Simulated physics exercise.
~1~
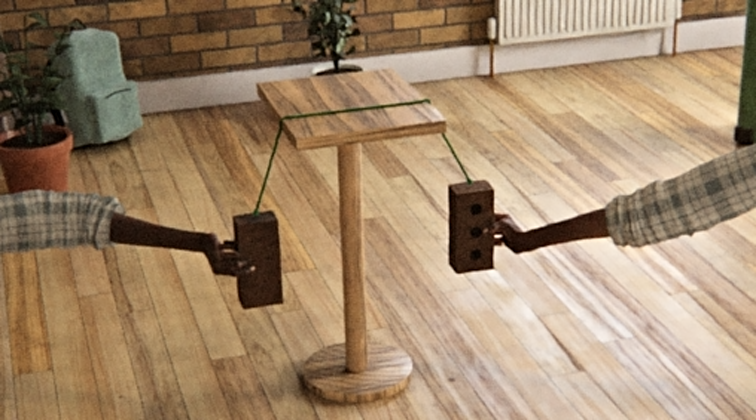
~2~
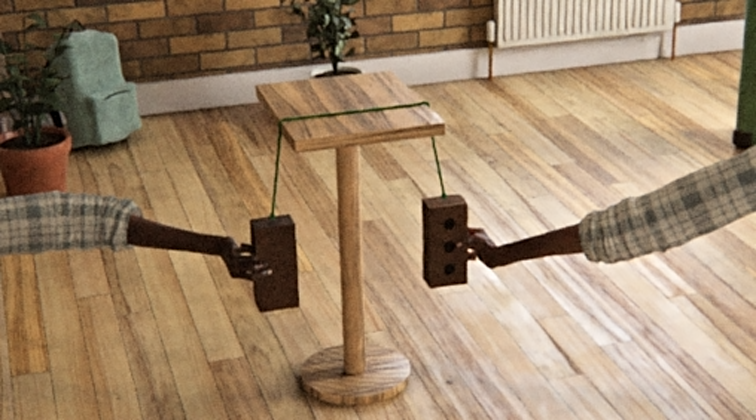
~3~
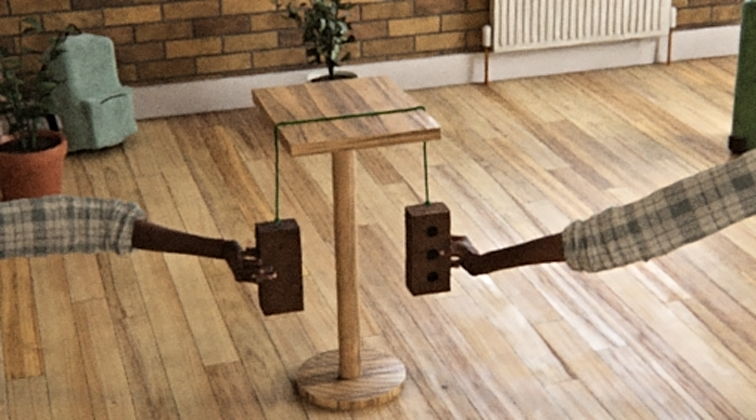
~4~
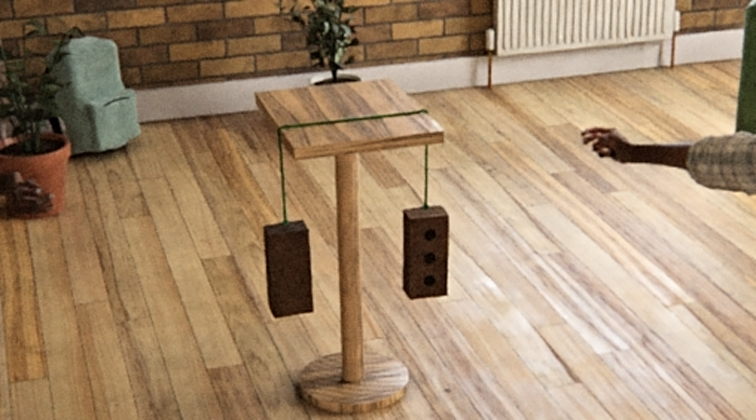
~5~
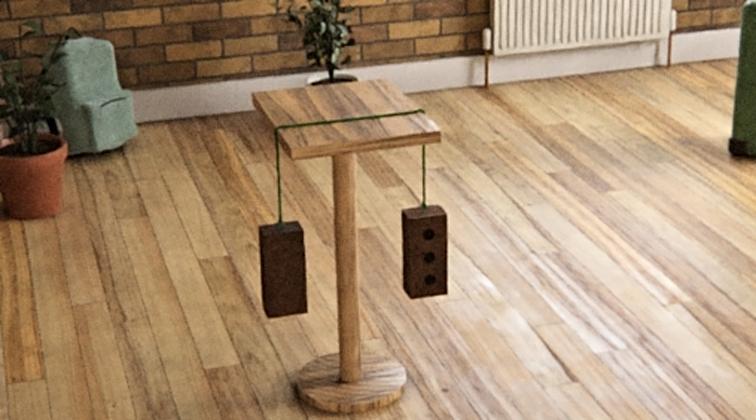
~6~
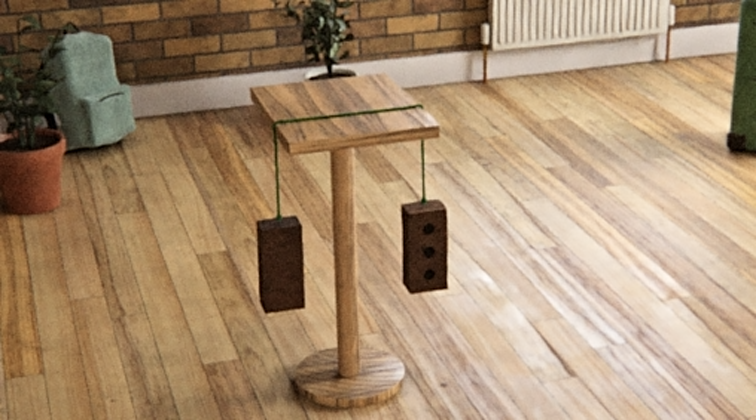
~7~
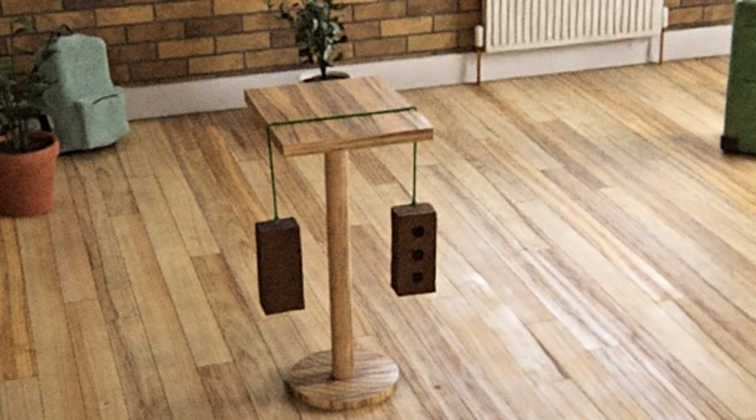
Two dark bricks, tied to the ends of a green shoelace laid across a small wooden side table, are held out to either side by two hands in checked sleeves. The hands bring them inward, the right one swinging left and a little down while the left one shifts right, until both lengths of lace hang nearly straight. Then the hands let go and draw back out of view. Left alone, the bricks hang on either side of the tabletop, neither rising nor sinking. At the end they remain level as before, and the lace hangs still.
